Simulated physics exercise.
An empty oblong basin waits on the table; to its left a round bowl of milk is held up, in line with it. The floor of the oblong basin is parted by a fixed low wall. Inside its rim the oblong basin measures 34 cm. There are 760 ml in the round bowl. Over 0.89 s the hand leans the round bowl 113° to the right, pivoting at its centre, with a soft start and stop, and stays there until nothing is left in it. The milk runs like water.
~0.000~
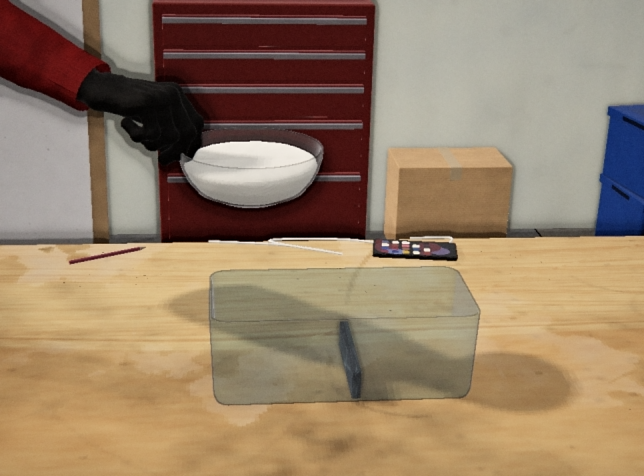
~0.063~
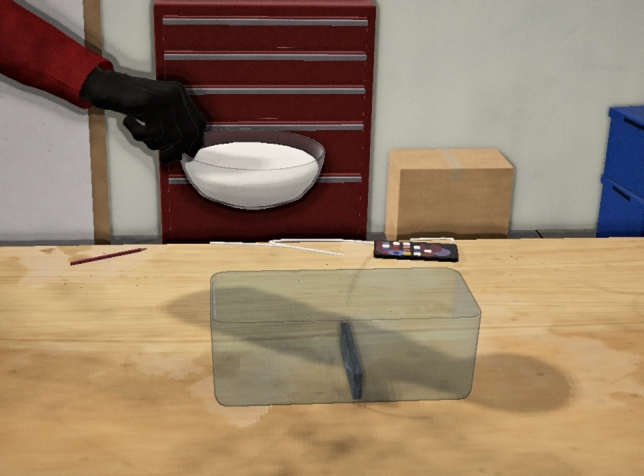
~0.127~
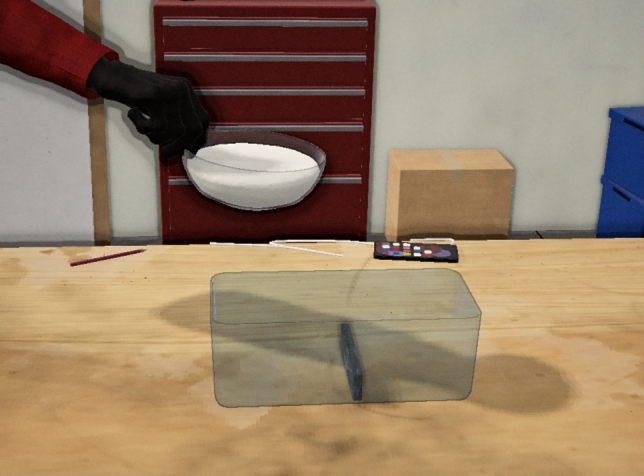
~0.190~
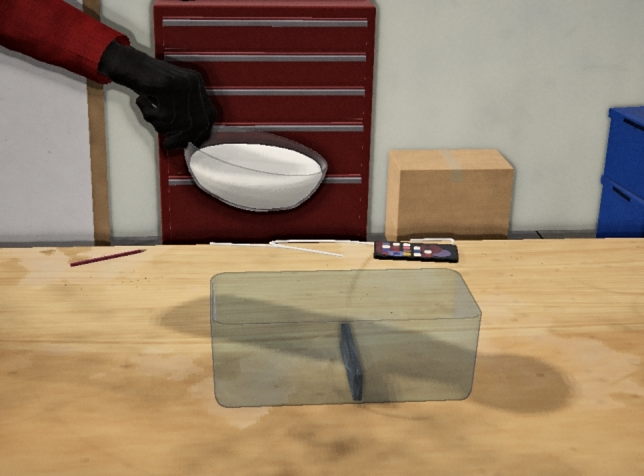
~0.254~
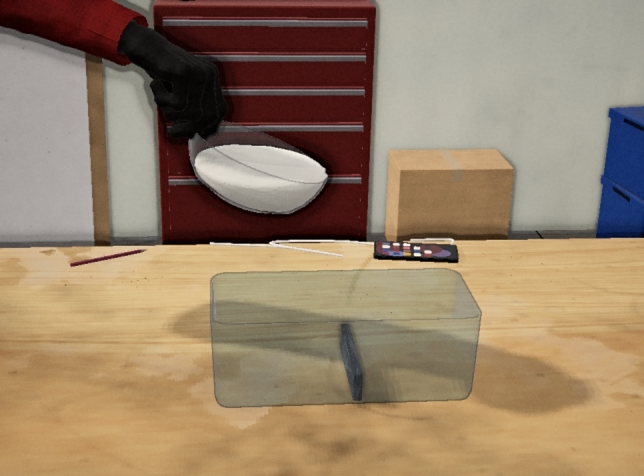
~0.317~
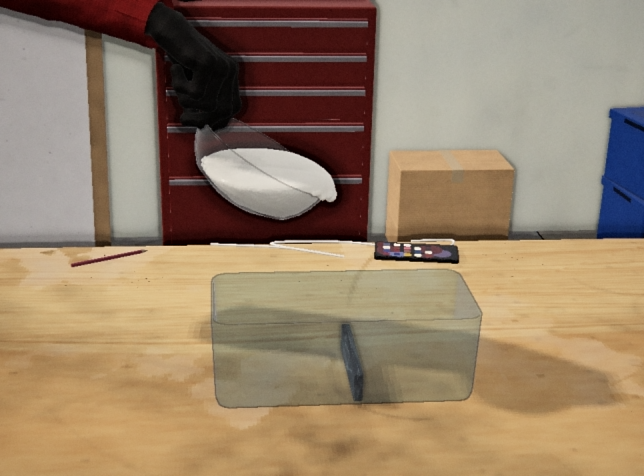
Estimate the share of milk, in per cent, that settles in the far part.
Roughly 60 per cent is past the wall.
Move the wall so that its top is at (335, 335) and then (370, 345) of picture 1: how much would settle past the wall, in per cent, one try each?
First 75, then 40 per cent.
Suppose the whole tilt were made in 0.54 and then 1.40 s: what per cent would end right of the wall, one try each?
In turn about 45 and 70 per cent.
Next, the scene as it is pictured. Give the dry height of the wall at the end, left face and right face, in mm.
Left about 28 mm, right about 18 mm.
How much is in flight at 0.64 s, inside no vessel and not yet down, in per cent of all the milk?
Near 30 in a hundred.
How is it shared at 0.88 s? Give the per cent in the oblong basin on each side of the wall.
Some 38 per cent left and 60 right.
By 0.64 s the tilt is 92° and 7 per cent is still to pour, 9 is left of the wall and 54 right of it.
By 0.88 s the tilt is 113° and 0 per cent is still to pour, 38 is left of the wall and 60 right of it.
By 1.12 s the tilt is 113° and 0 per cent is still to pour, 39 is left of the wall and 60 right of it.
By 1.39 s the tilt is 113° and 0 per cent is still to pour, 39 is left of the wall and 60 right of it.
At rest 39 per cent lies left of the wall, 60 right of it and 1 outside.
